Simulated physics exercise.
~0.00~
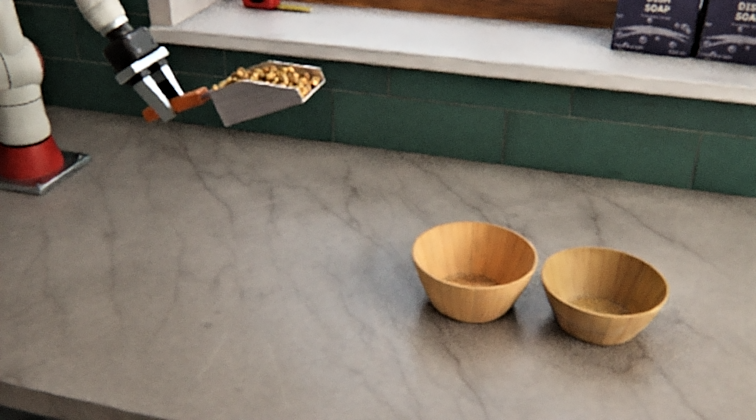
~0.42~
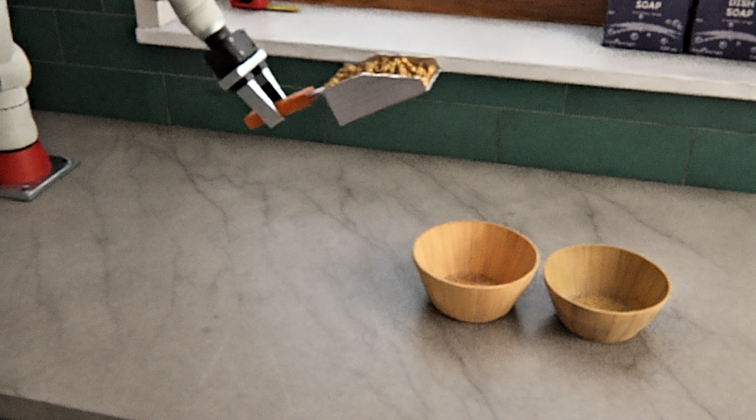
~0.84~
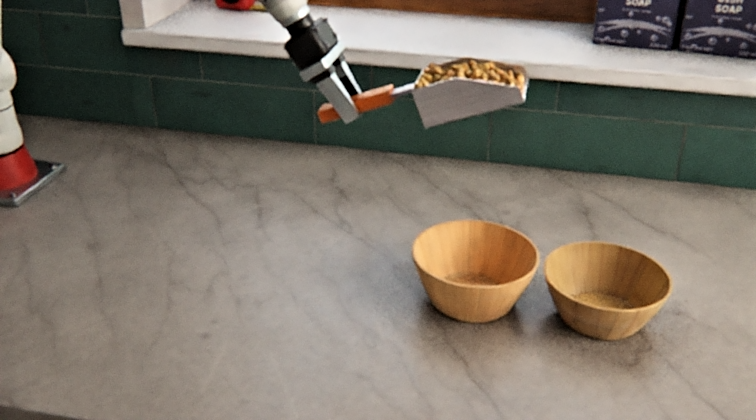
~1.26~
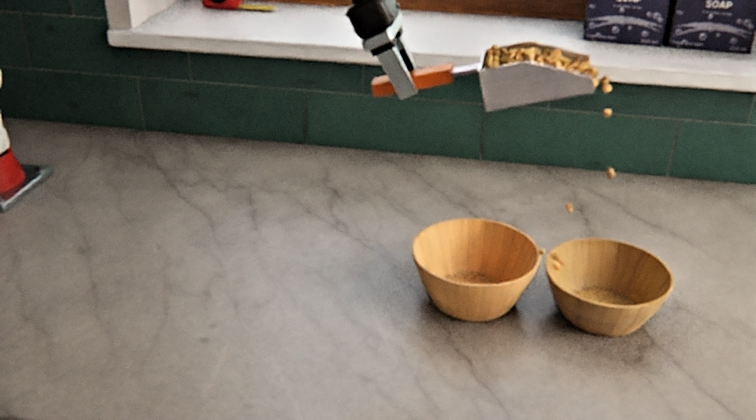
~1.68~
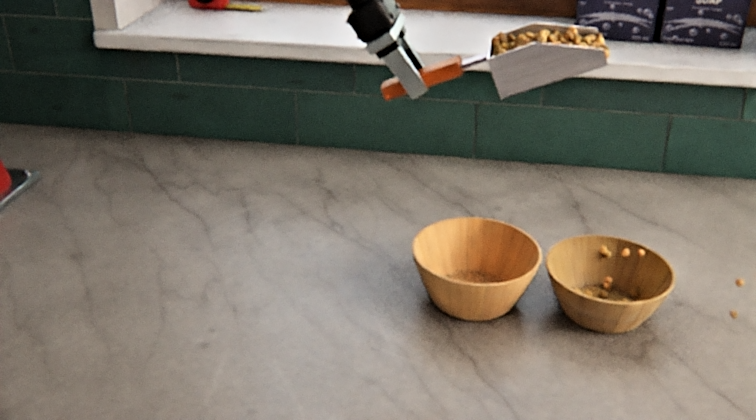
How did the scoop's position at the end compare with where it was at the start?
It started on the left side, well away from the bowls, and ended much farther right and a little higher, up above the two wooden bowls.
